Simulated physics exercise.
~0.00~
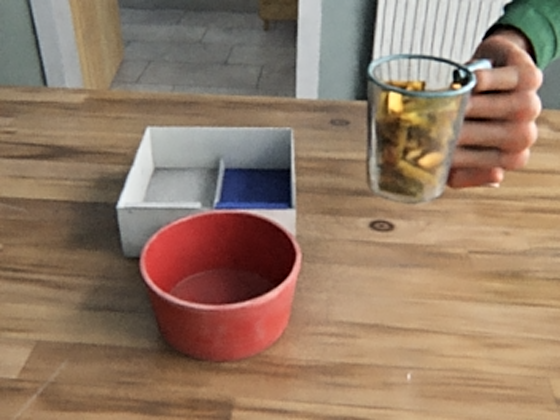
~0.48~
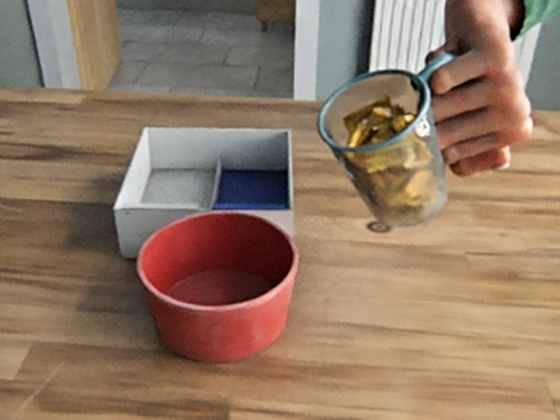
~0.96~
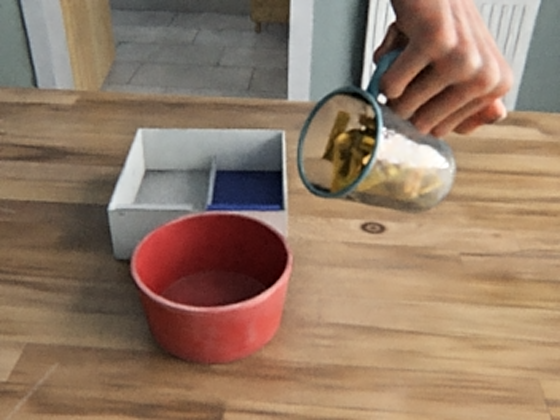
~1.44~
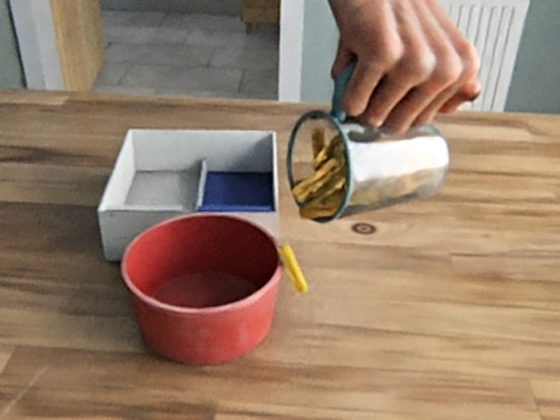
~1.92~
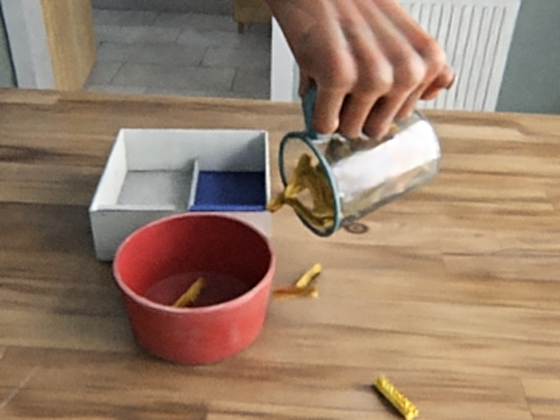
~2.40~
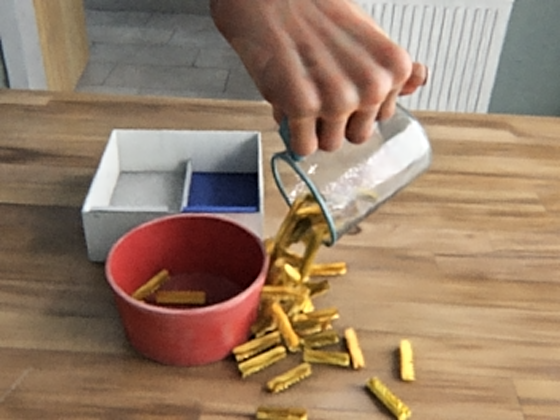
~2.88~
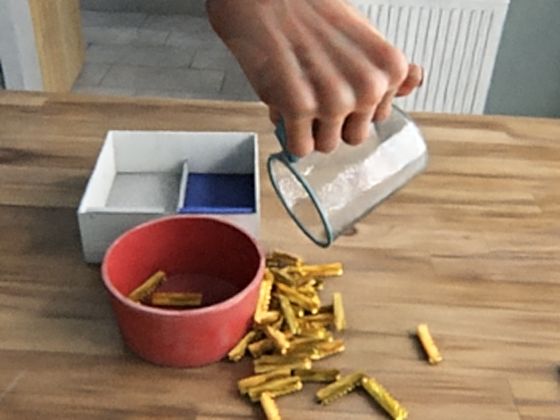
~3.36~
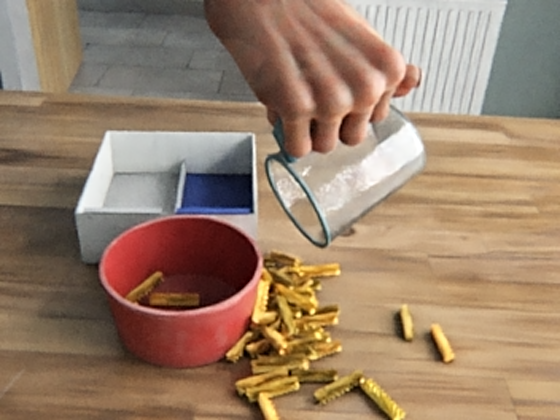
On a wooden table with a red dish and a tin divided into white and blue sections, a hand tips a clear cup of yellow pasta pieces until it empties; a few land in the dish, but most pile up on the table beside it.
